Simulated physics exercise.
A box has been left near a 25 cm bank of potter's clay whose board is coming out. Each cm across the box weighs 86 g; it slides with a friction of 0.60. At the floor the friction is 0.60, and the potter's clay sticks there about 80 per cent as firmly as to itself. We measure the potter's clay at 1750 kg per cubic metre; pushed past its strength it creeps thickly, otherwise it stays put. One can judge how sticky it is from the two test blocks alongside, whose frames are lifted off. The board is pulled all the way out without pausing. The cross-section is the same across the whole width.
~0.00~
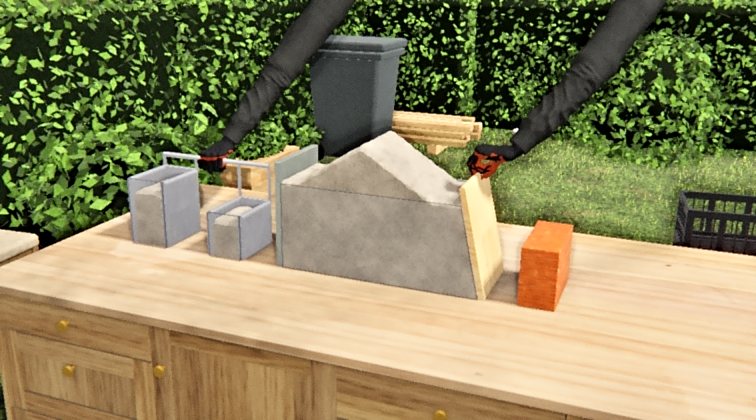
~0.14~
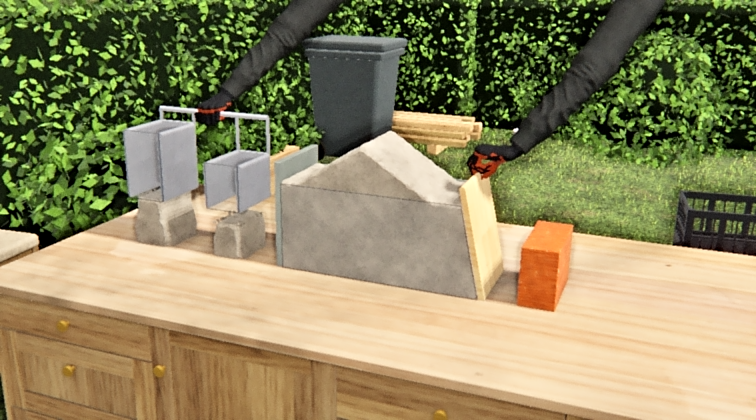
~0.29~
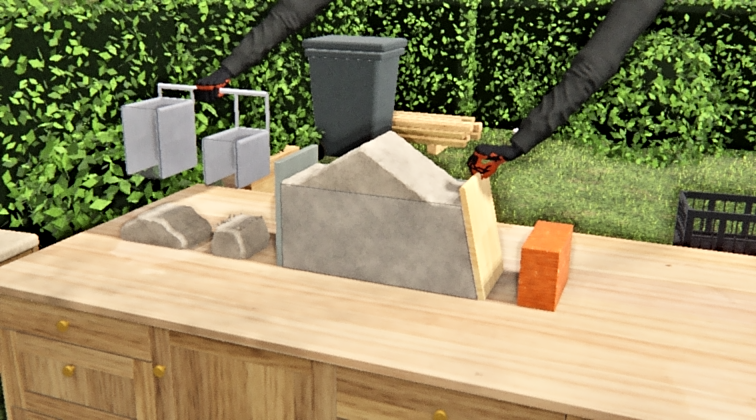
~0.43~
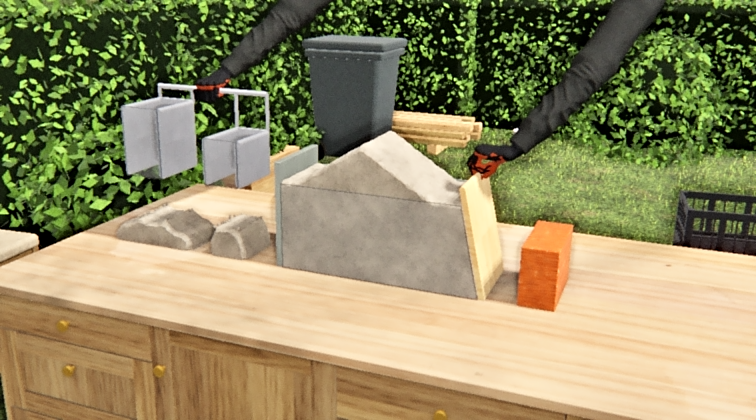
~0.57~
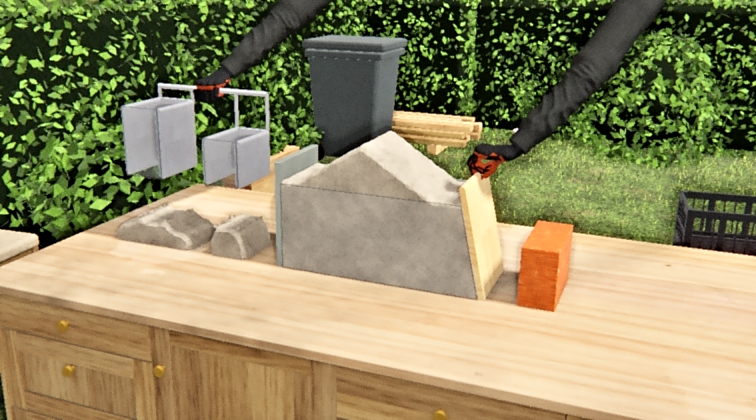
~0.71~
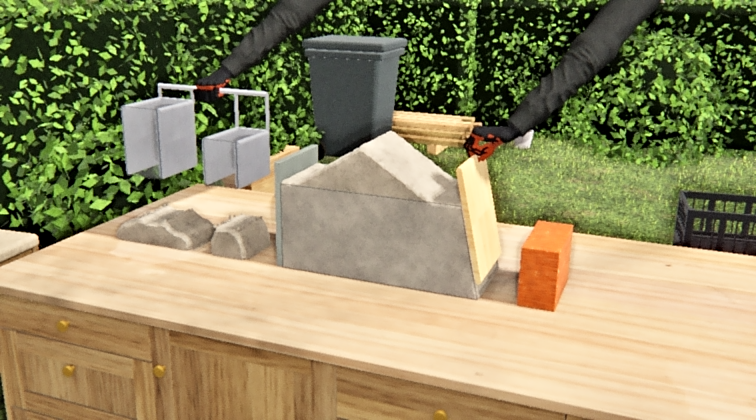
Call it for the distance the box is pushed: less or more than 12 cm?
Call: More.
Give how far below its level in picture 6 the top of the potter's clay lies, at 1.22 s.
The gap comes to about 8.0 centimetres.
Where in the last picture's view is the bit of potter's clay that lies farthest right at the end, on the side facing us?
Roughly at the pixel (619, 310).
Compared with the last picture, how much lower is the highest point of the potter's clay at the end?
Roughly 11.5 cm.
After 0.95 s, the box has not moved.
After 1.22 s, the box has been pushed 7.3 cm.
After 1.50 s, the box has been pushed 20 cm.
After 1.77 s, the box has been pushed 26 cm.
After 1.87 s, the box has been pushed 26 cm.
